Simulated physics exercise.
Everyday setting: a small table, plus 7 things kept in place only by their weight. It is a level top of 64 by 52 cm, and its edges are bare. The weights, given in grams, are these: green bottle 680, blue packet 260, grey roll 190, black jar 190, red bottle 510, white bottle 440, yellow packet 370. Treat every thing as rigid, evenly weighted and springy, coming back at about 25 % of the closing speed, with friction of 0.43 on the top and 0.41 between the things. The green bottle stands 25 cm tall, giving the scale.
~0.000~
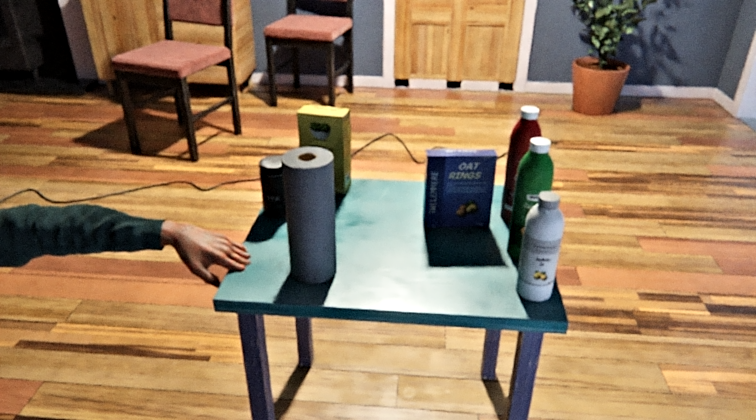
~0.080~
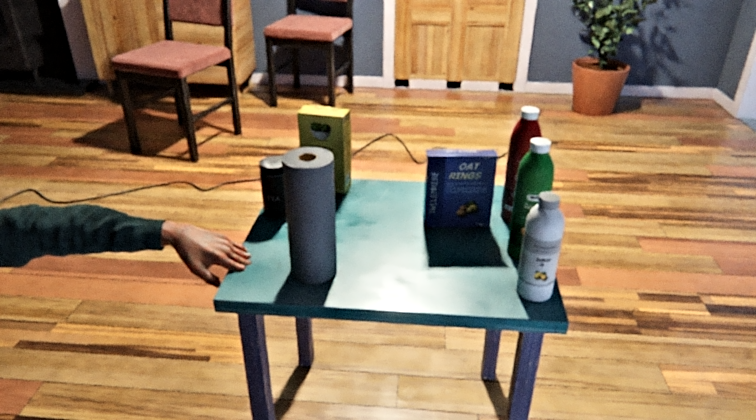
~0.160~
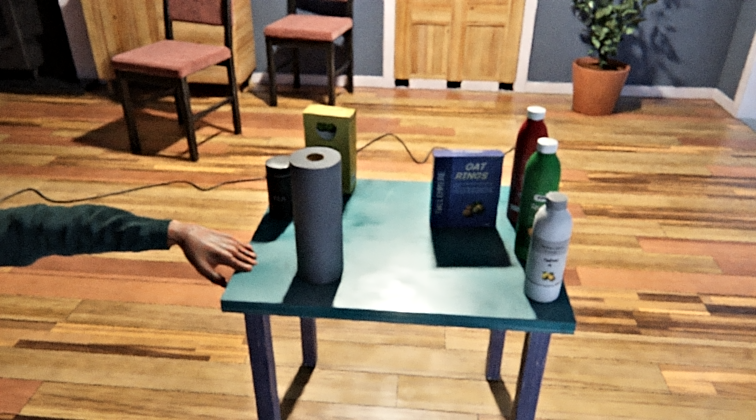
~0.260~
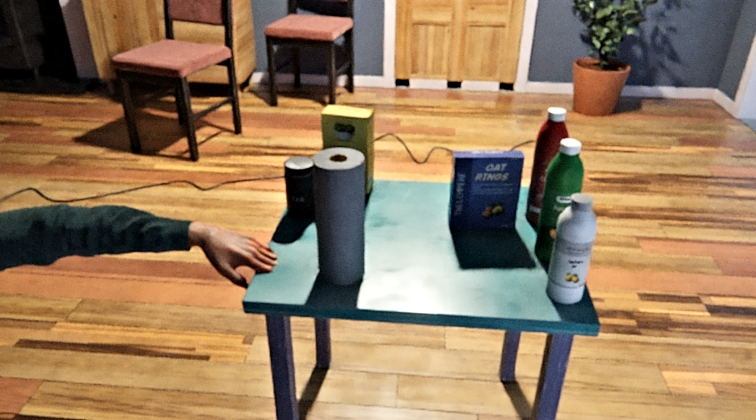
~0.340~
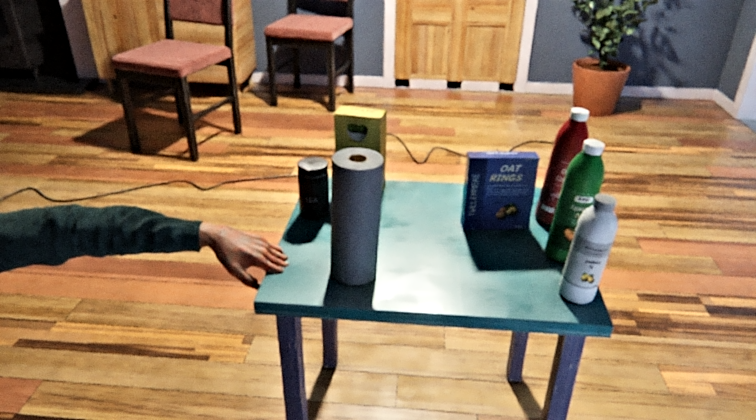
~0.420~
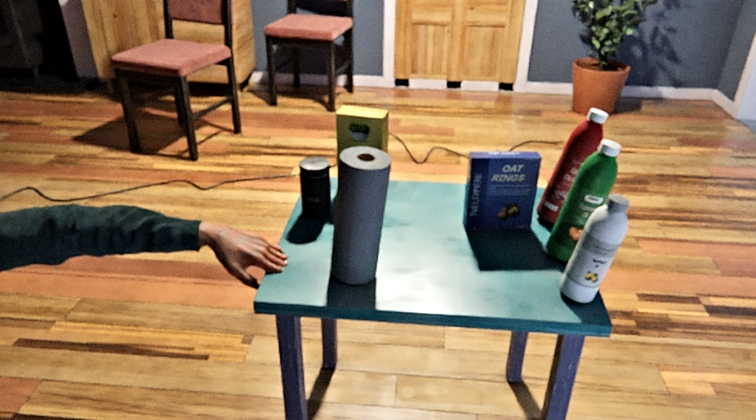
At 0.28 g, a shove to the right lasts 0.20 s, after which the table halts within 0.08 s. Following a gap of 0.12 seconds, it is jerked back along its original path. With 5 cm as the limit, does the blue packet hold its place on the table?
I expect it won't get far.
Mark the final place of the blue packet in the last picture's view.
End position: Roughly (458, 189).
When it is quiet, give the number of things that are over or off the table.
That gives 3.
Around 0.72 s, green bottle, red bottle and white bottle now off the table.
Around 0.92 s, things are still on the move.
Around 1.12 s, blue packet resting near (458, 189).
Finally (1.7 s), off the table, green bottle, red bottle and white bottle; the other 4 still in place (within 5 cm). Final places as that camera would see them, blue packet near (458, 189).
